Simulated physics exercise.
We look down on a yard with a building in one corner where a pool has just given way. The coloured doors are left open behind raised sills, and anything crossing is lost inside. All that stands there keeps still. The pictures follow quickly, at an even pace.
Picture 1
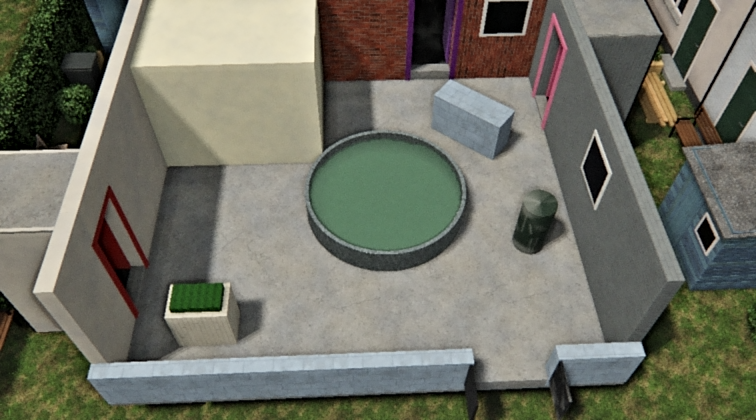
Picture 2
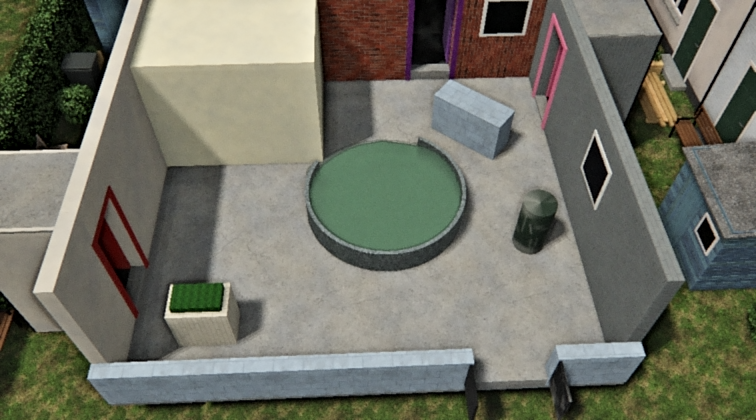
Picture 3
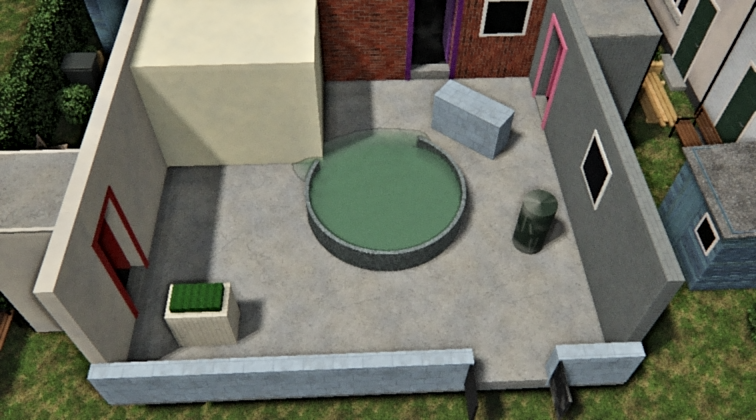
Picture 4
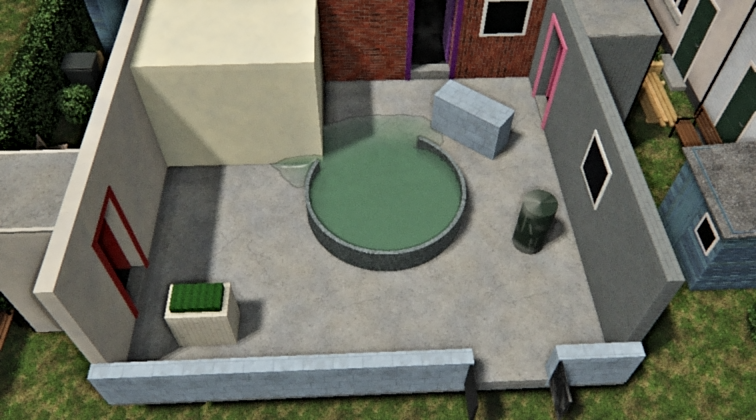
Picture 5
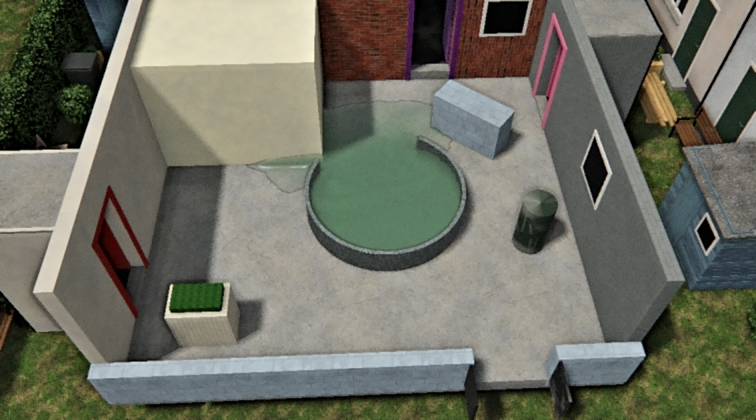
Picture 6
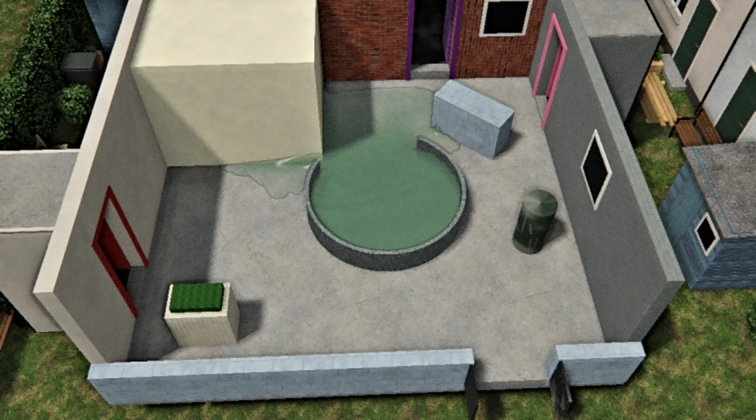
Green water pours from the round tank's far side and spreads across the grey yard.
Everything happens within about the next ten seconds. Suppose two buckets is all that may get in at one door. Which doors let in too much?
In turn: The red door is fine; the purple door is fine; the pink door lets in too much.
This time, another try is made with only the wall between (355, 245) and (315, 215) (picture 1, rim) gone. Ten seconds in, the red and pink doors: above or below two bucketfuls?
In short: The red one ends up above, the pink one ends up below.
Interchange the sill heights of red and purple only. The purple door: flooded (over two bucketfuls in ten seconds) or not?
Purple door: Overshoots.
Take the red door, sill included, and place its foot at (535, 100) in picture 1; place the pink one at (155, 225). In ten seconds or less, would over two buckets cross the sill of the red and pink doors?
I'd say the red door exceeds the limit and the pink door stays inside the limit.
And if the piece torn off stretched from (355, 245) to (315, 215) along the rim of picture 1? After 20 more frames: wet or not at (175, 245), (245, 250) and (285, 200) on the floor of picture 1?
The three spots, in order, are inundated, inundated and spared.
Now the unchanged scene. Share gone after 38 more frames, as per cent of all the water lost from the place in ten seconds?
Some 60 per cent.
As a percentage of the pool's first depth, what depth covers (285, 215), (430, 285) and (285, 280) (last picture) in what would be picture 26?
I'd say close to 2, 0 and 0 percent.
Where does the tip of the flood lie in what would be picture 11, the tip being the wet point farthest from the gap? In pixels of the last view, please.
My pick would be pixel (161, 199).
A moment on, water covers 25 % of the floor; the red door not reached, the purple door wet at the sill, nothing in, the pink door not reached.
Next, water covers 30 % of the floor; the red door not reached, the purple door wet at the sill, nothing in, the pink door not reached.
Then, water covers 40 % of the floor; the red door wet at the sill, nothing in, the purple door wet at the sill, nothing in, the pink door over two buckets in.
Later, water covers 65 % of the floor; the red door wet at the sill, nothing in, the purple door wet at the sill, nothing in, the pink door far over two buckets in.
In the end, water covers 95 % of the floor; the red door wet at the sill, nothing in, the purple door wet at the sill, nothing in, the pink door far over two buckets in.
